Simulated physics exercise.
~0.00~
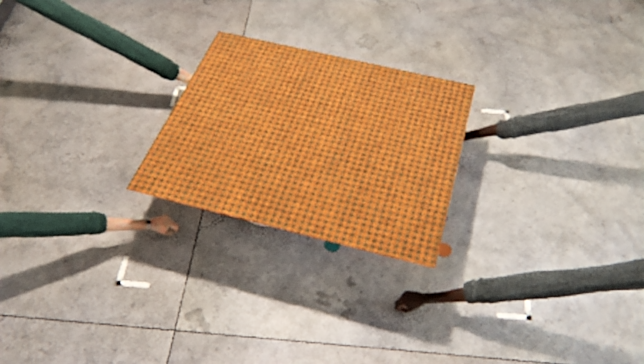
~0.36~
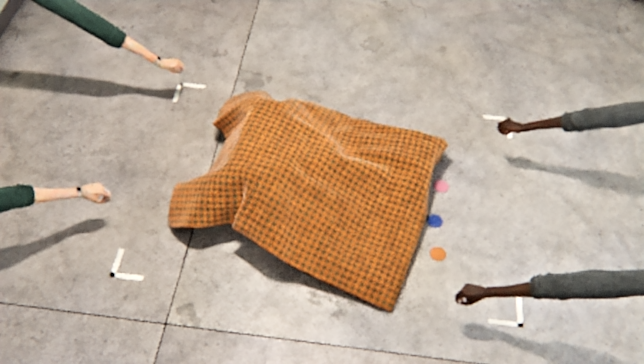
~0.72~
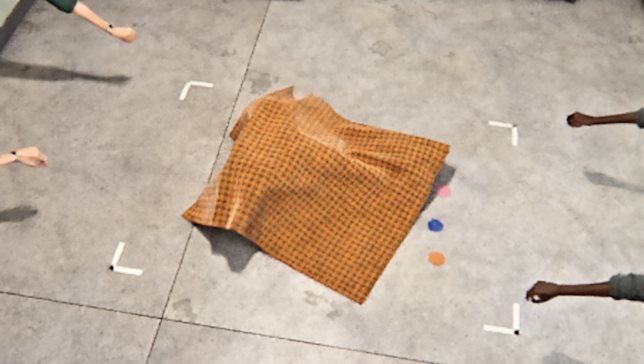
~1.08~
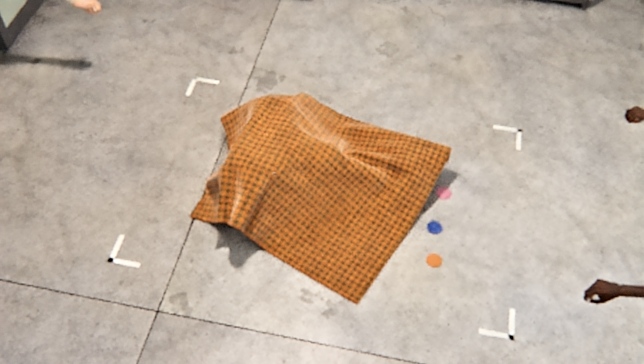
An orange checked blanket drops from four hands and crumples, leaving three colored discs uncovered.
